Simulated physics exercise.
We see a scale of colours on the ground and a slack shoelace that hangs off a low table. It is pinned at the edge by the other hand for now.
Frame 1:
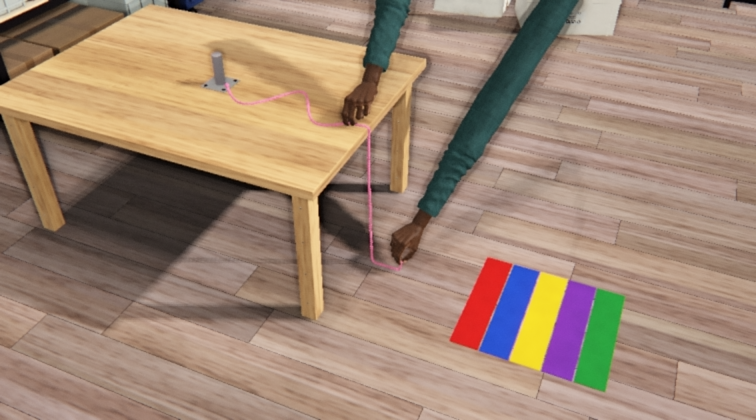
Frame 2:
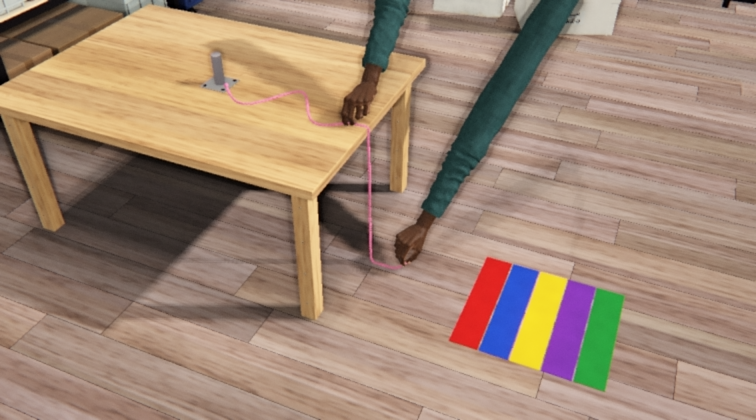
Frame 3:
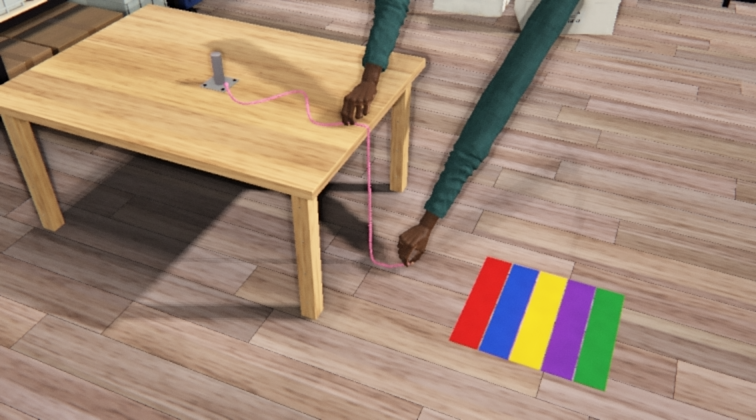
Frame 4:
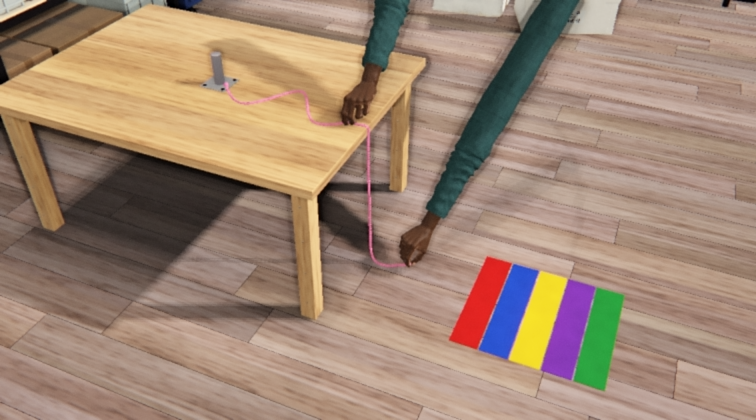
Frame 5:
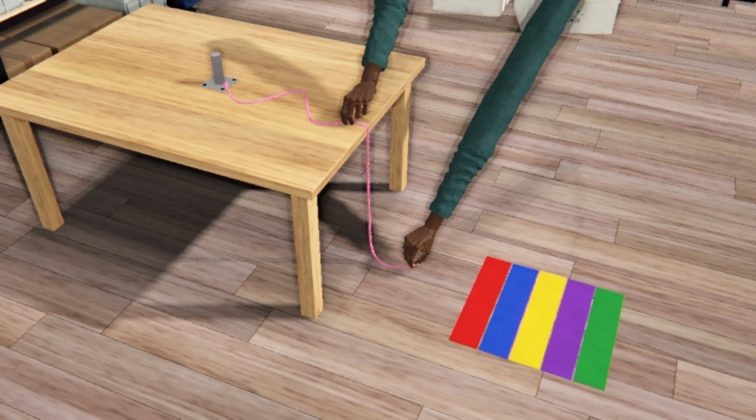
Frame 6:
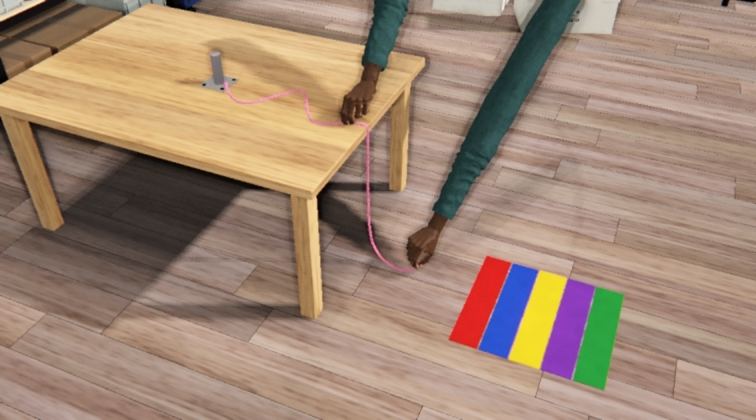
The video shows a pink shoelace running from a post across a wooden table and over its edge, pinned there by one hand, while another hand near the floor draws the lower end slightly right, near coloured stripes.
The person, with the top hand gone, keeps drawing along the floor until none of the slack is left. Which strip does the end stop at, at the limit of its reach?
It stops at the purple strip.
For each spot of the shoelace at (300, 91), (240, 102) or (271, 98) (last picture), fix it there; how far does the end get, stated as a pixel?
Pixel places, try by try: (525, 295), (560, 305), (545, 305).
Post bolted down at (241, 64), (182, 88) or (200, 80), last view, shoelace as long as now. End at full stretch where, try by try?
Close to (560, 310), (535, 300) and (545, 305) in that order.
A little later, end near (510, 293); over blue.
Next, end near (548, 305); over yellow.
When it is tight, end near (572, 312); over purple. Over purple.
